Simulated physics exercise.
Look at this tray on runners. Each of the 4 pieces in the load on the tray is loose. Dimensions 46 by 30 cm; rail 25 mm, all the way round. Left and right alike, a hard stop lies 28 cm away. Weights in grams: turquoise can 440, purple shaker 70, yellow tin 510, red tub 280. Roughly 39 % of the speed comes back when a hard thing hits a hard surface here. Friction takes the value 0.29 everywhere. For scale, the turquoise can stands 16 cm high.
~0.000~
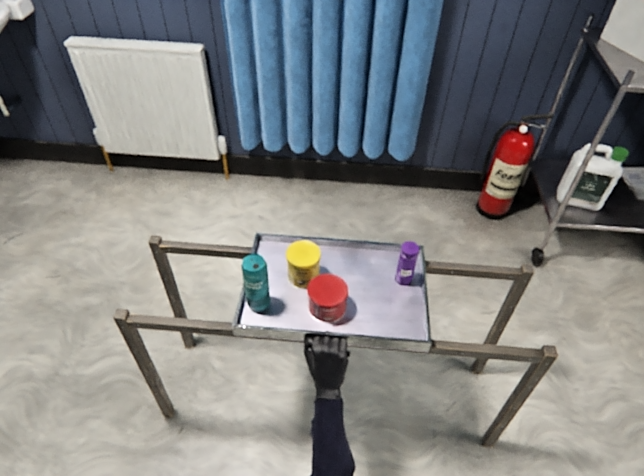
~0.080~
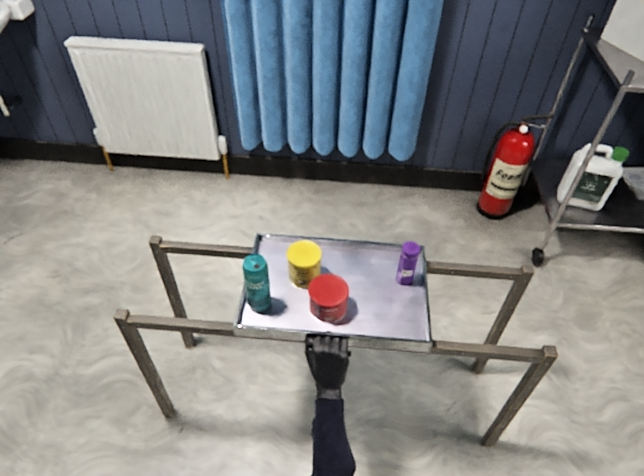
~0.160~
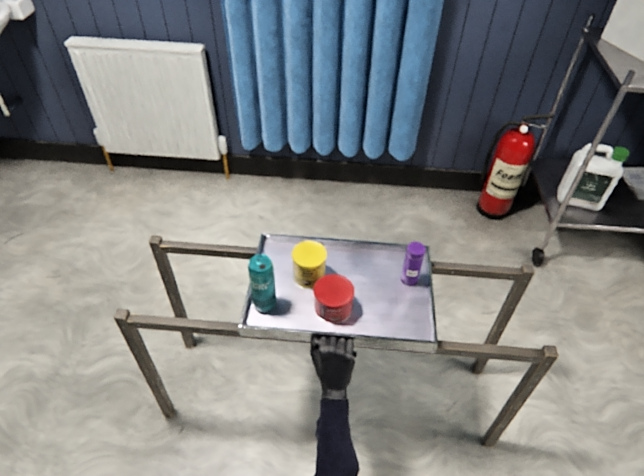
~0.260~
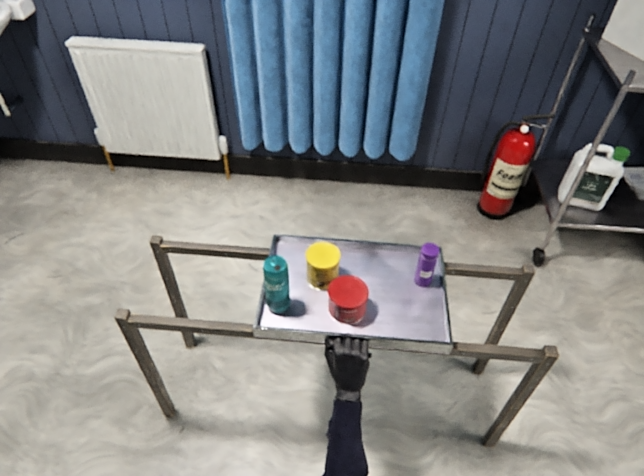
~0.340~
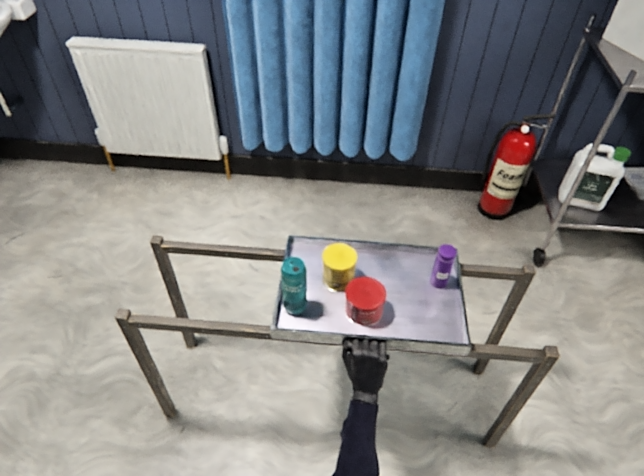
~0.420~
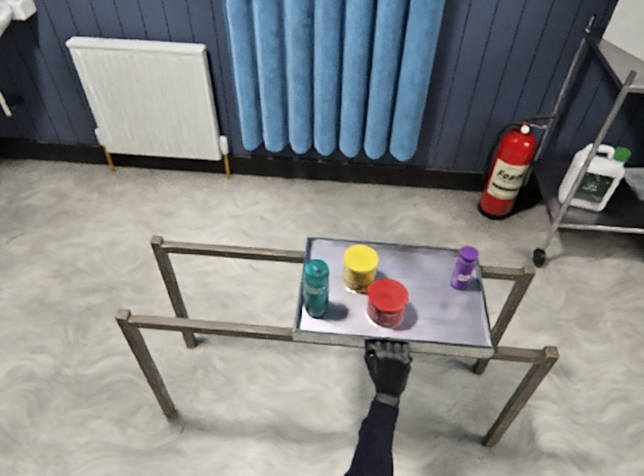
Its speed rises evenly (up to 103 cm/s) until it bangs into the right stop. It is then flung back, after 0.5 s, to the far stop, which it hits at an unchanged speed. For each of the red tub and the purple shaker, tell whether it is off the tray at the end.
At the end, red tub: Still on the tray; purple shaker: Off the tray.
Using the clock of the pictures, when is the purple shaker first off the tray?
Roughly at the 0.8 s mark.
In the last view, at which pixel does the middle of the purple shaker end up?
Around (515, 386).
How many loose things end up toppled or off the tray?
The number is 1.
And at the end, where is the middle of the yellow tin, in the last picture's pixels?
Its middle settles close to pixel (200, 257).
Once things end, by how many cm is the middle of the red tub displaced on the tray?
Net shift near 0 cm.
By 0.72 s, tray 28 cm right; purple shaker on its side near (534, 279); red tub 12 cm from its spot near (490, 312); turquoise can 12 cm from its spot.
By 1.52 s, tray 19 cm right; purple shaker now off the tray; red tub 17 cm from its spot near (475, 311); turquoise can 17 cm from its spot.
By 2.22 s, tray 28 cm left; red tub 12 cm from its spot near (264, 293); turquoise can 12 cm from its spot; yellow tin 12 cm from its spot.
When it is over (2.8 s), off the tray, purple shaker; the other 3 within 5 cm of the start. In the last view, red tub near (219, 290), purple shaker near (515, 386).
